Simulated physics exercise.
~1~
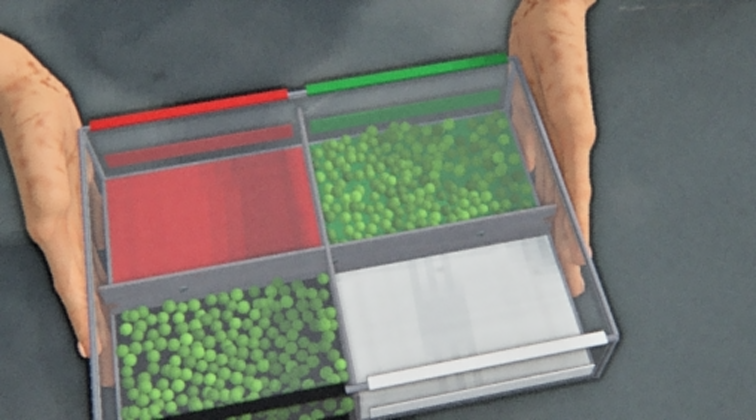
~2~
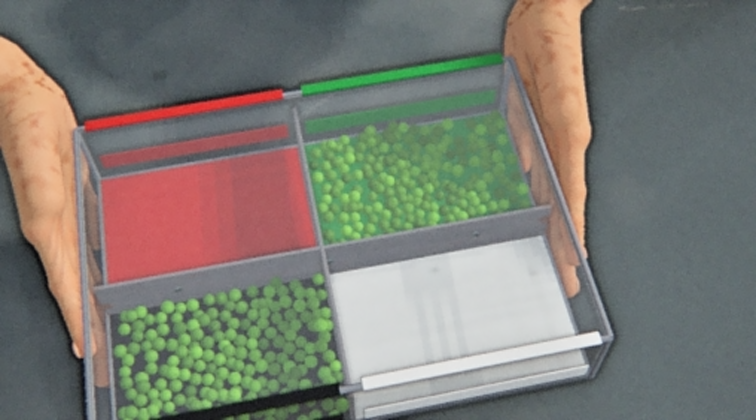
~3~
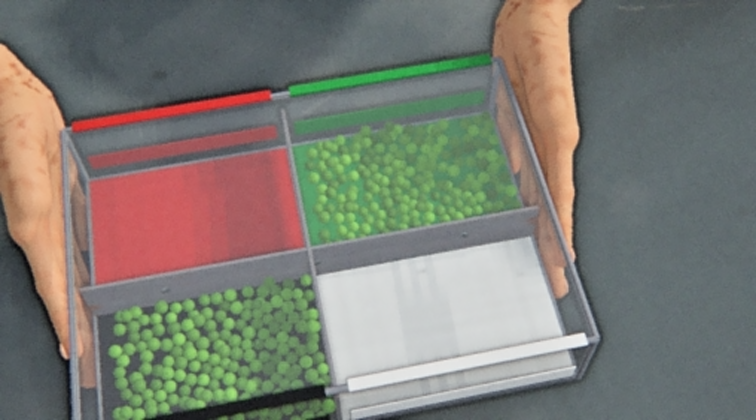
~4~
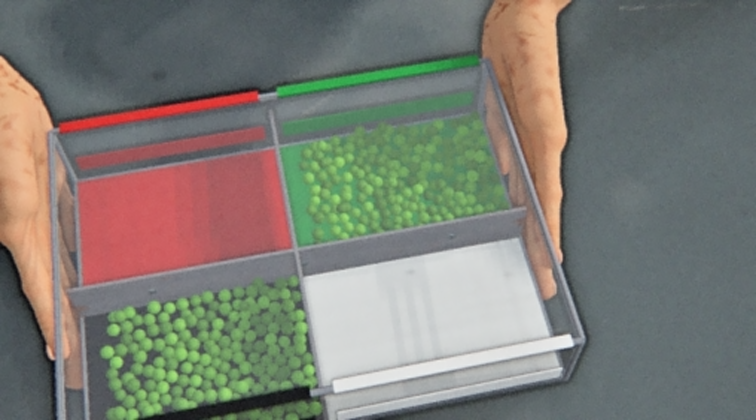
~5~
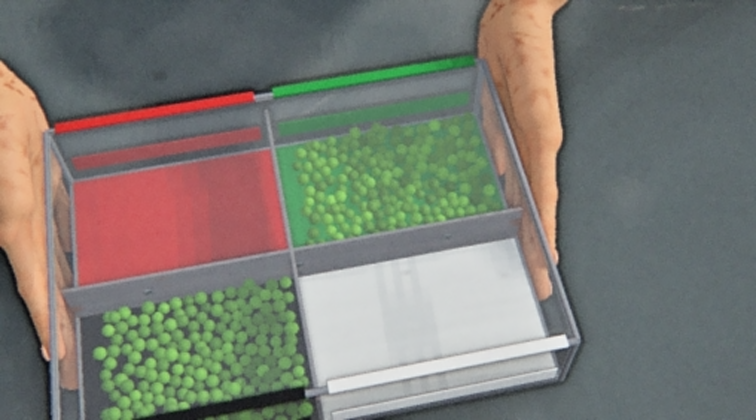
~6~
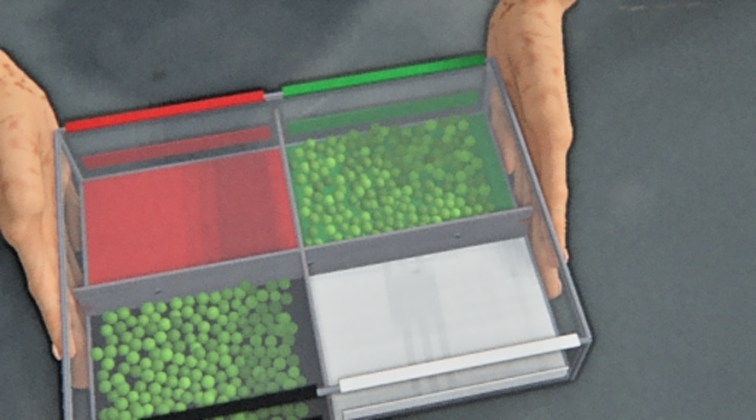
Two hands slide a divided box of green balls slightly left, then slightly back right.
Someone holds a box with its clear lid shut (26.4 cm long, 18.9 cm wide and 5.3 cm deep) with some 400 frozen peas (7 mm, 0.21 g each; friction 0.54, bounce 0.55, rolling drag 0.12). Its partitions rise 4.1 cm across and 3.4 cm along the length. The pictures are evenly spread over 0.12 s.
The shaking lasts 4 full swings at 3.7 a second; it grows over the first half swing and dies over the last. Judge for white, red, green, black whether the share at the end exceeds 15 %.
White: It does not; red: It does not; green: It does; black: It does.
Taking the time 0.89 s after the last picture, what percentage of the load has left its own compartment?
I'd put it near 0 percent at that time.
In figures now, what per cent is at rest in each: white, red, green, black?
Final shares - white: 0 %, red: 0 %, green: 50 %, black: 50 %.
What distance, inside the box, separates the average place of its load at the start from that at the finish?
Around 1.0 centimetres.
Then, 0.33 s after the last picture, tilt 0 degrees; green 50 %, black 50 %; middle of all pieces near (321, 270).
Then, 0.63 s after the last picture, tilt 0 degrees; green 50 %, black 50 %; middle of all pieces near (335, 267).
Then, 0.89 s after the last picture, tilt 0 degrees; green 50 %, black 50 %; middle of all pieces near (321, 267).
Then, 1.13 s after the last picture, tilt 0 degrees; green 50 %, black 50 %; middle of all pieces near (349, 265).
In the end, white 0 %, red 0 %, green 50 %, black 50 %.
